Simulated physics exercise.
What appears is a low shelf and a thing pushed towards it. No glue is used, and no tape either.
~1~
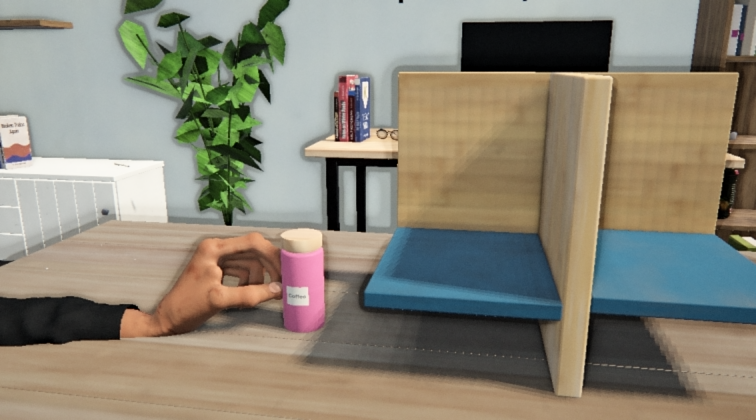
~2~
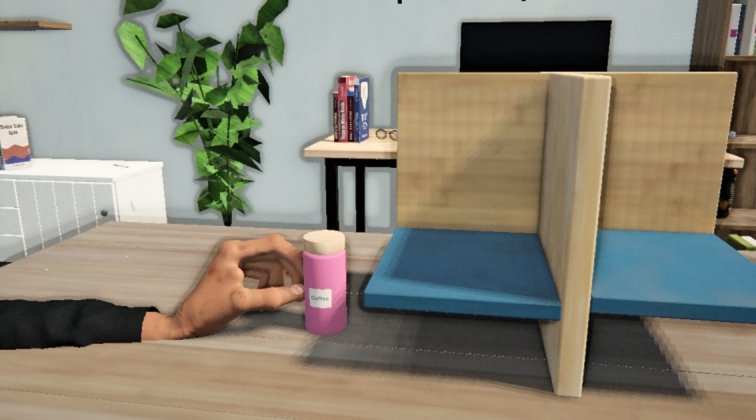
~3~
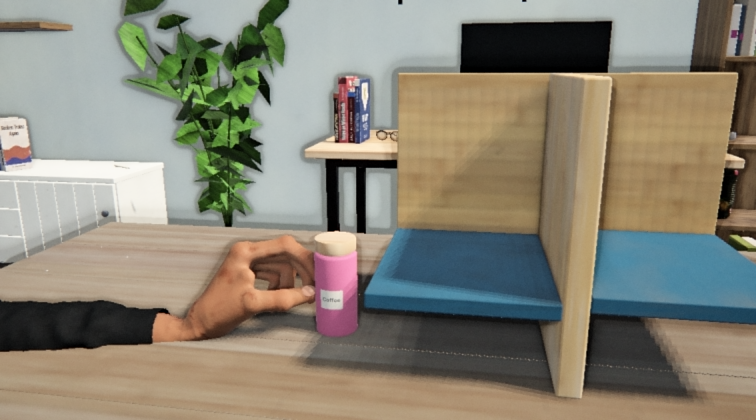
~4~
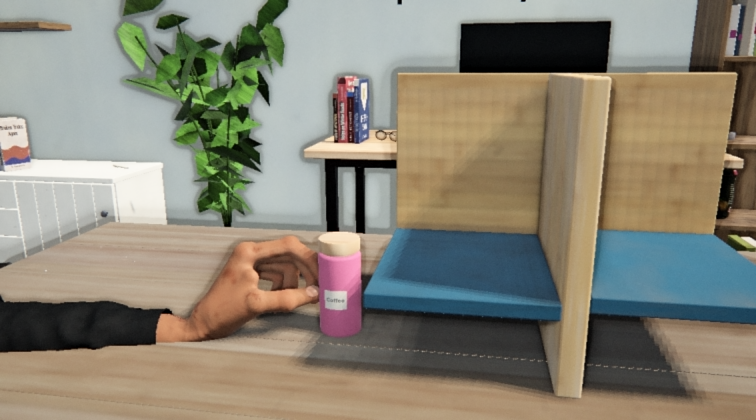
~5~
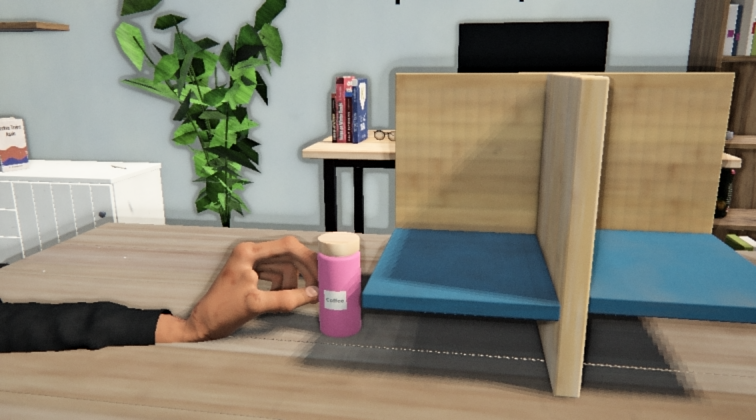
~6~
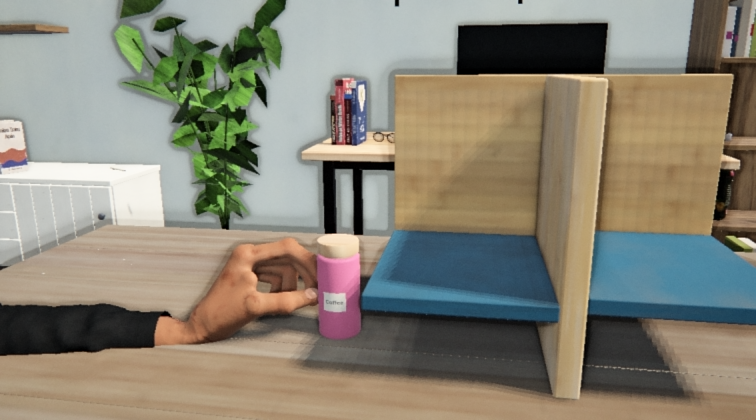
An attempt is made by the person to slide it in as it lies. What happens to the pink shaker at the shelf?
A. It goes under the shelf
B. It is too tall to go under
Option B: It is too tall to go under.
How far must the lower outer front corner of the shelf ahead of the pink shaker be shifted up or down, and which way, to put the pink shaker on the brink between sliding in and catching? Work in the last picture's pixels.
The tipping point sits around 36 pixels higher.
Then, 0.22 s later than the last frame, pink shaker sliding up to the opening near (353, 287).
Then, 0.52 s later than the last frame, pink shaker stopped at the opening near (360, 287).
When it is over, the pink shaker is too tall, near (360, 287).
